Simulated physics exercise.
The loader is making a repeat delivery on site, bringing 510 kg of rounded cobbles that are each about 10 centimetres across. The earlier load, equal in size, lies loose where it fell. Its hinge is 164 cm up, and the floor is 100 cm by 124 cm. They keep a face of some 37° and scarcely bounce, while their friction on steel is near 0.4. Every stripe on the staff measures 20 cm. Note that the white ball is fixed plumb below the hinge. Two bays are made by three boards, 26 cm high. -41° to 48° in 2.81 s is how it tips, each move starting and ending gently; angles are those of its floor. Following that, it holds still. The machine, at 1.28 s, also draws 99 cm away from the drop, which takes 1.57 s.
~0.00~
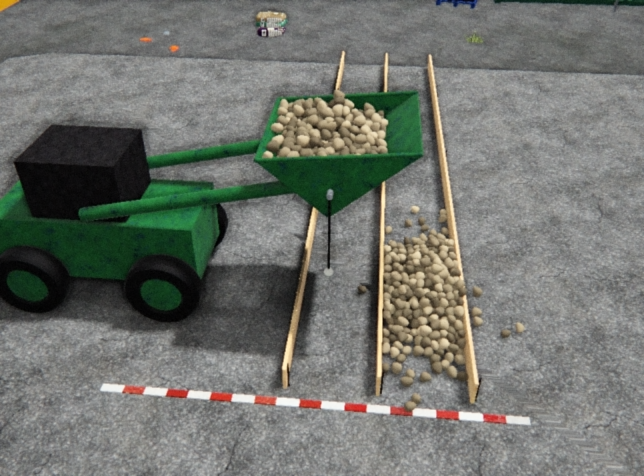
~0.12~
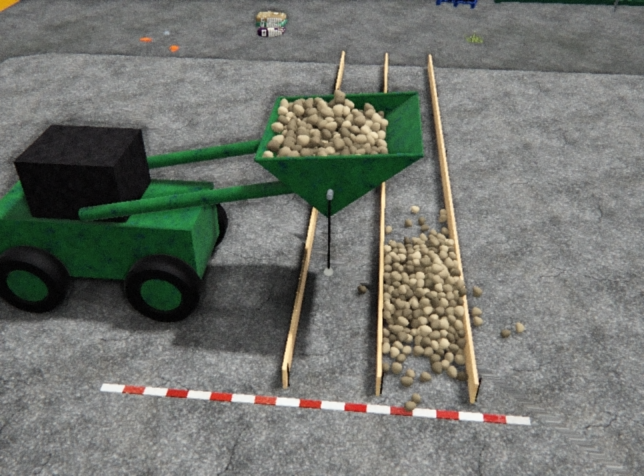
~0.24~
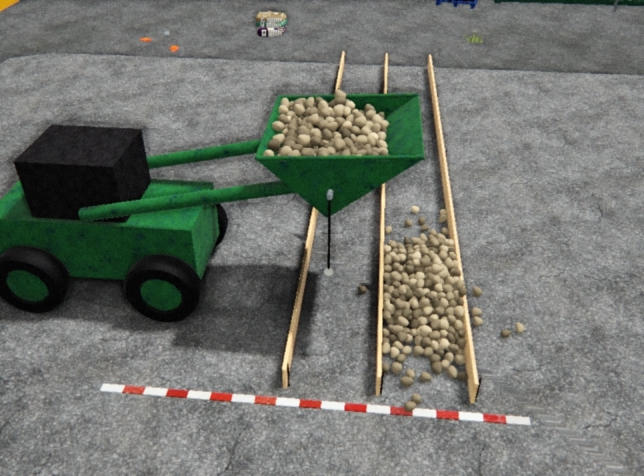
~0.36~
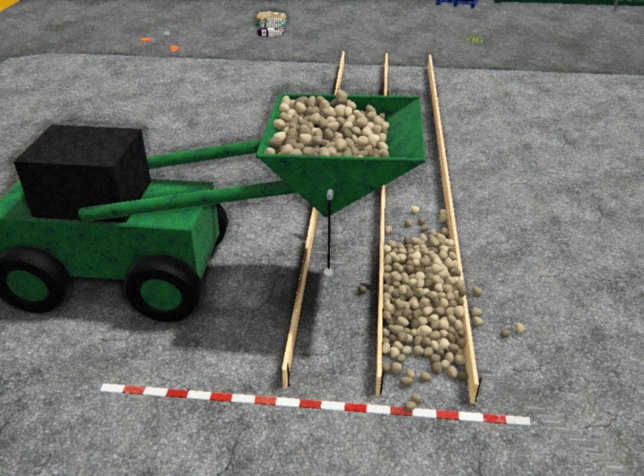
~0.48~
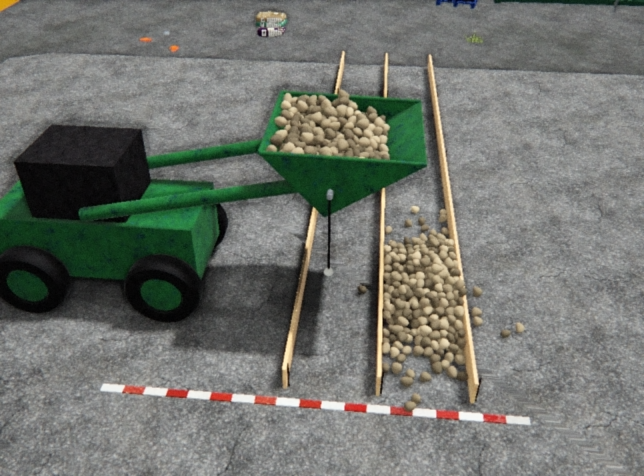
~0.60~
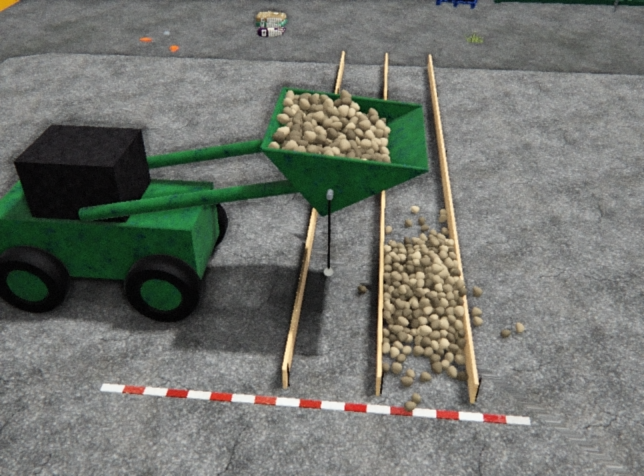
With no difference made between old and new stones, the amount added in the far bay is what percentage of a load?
It is roughly 21 per cent of a load.
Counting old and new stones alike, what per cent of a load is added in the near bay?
Roughly 80 per cent of a load.
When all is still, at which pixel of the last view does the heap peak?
It ends up around (412, 271) in the last picture.
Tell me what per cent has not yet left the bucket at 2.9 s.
Still inside: Some 0 %.
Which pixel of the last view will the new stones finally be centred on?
I'd point to about (350, 282).
After 2.1 s the floor is at 34°; in per cent of one load, 54 in the bucket, 30 in the near bay, 115 in the far bay, 1 past the last board; the foremost stones are at (479, 304).
After 2.9 s the floor is at 48°; in per cent of one load, 0 in the bucket, 79 in the near bay, 120 in the far bay, 1 past the last board; the foremost stones are at (479, 304).
After 3.3 s the floor is at 48°; in per cent of one load, 0 in the bucket, 79 in the near bay, 120 in the far bay, 1 past the last board; the foremost stones are at (479, 304).
After 6.1 s the floor is at 48°; in per cent of one load, 0 in the bucket, 79 in the near bay, 120 in the far bay, 1 past the last board; the foremost stones are at (479, 304). Net gain in the far bay, 21.
